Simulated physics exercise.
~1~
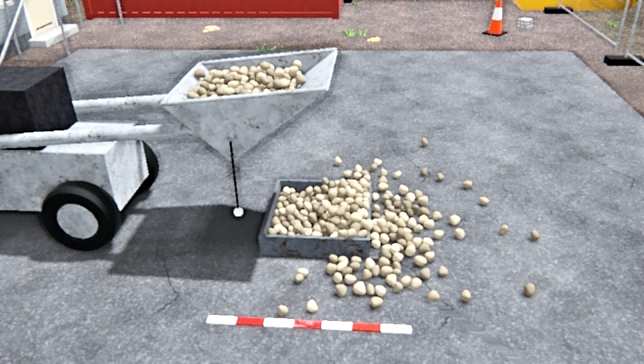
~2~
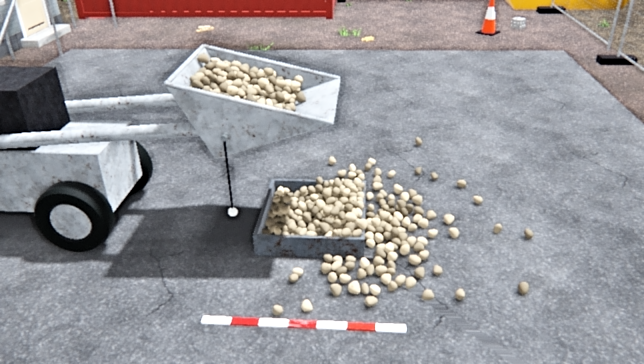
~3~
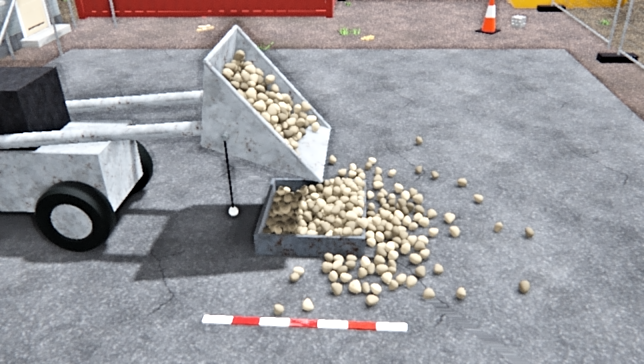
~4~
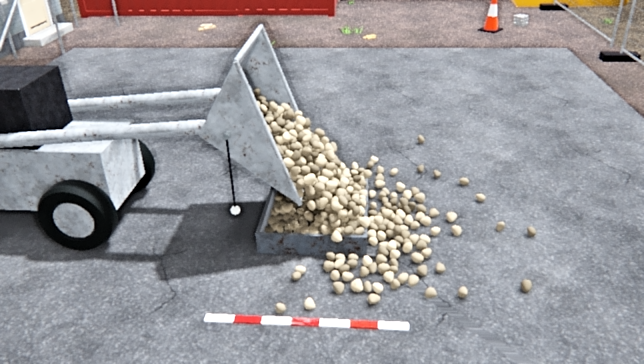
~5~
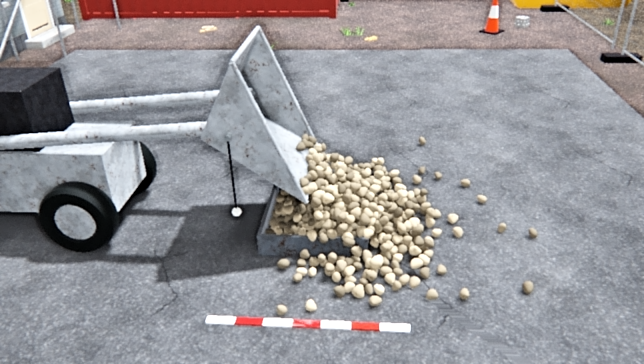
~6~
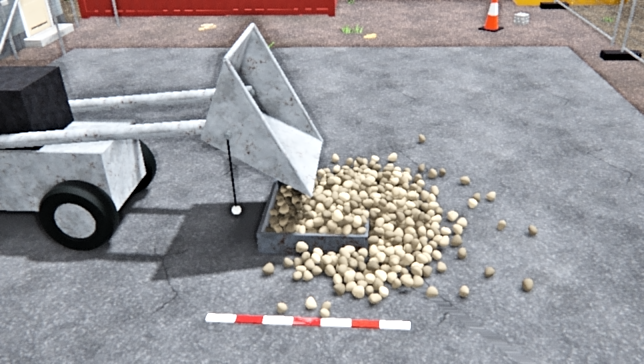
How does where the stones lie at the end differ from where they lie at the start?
At the start, part of the stones sit up in the loader's bucket, with the rest in and around the bin. By the end they have shifted lower and to the right as a whole, all heaped in the bin and spread on the ground around it.
